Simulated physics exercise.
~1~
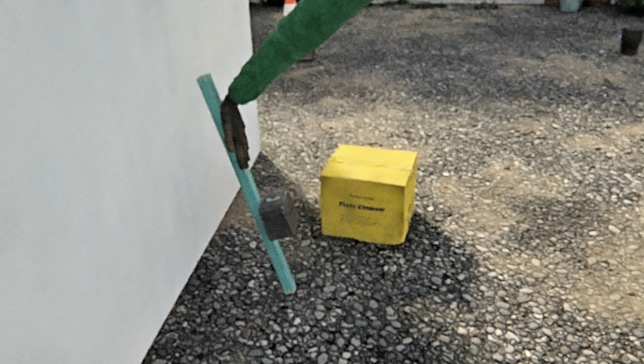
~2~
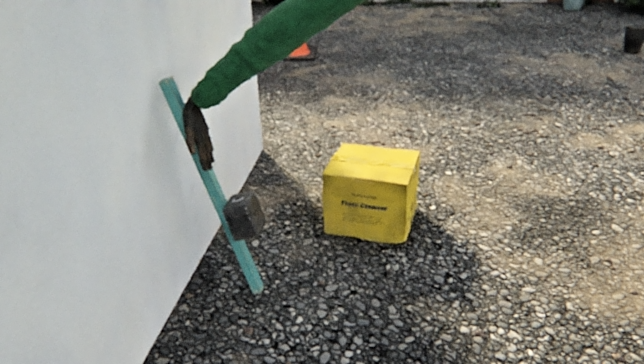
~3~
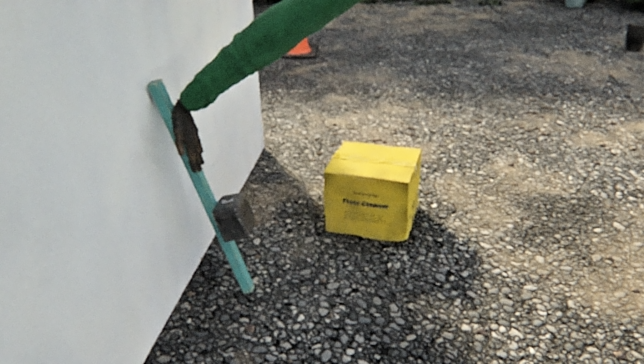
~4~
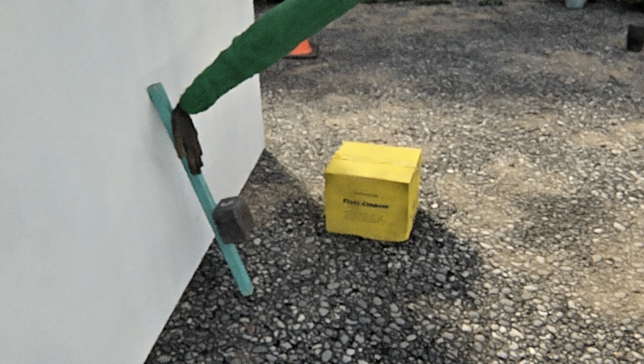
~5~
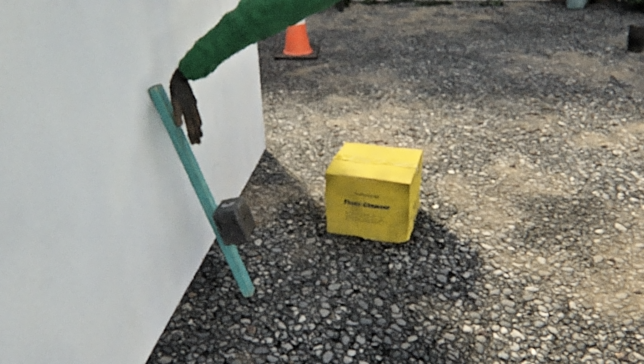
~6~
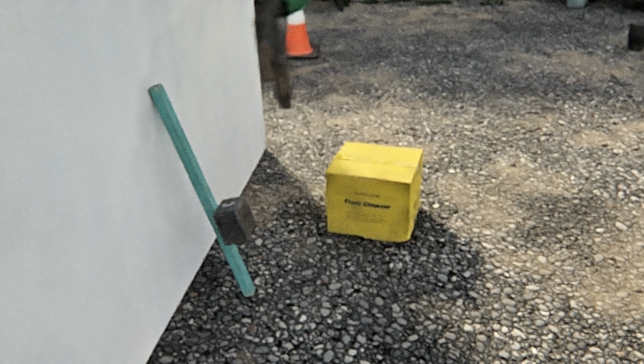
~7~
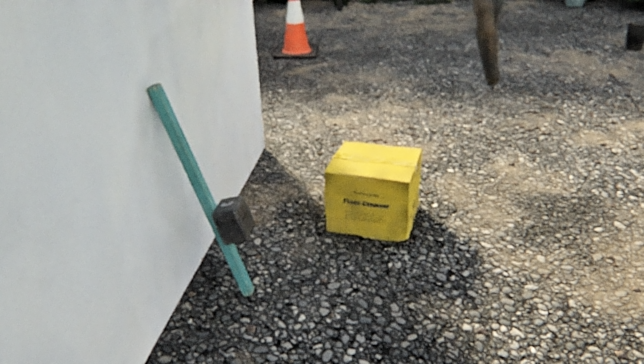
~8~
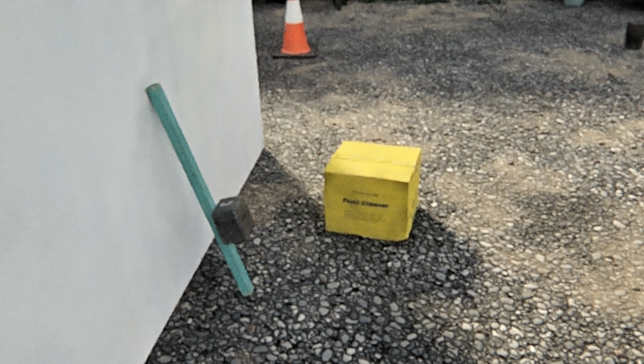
A green-sleeved arm moved a turquoise pole with a dark block near its lower end leftward, leaned it against a white wall, then let go and drew away. The pole stayed leaning, and the yellow box nearby stayed in its place.
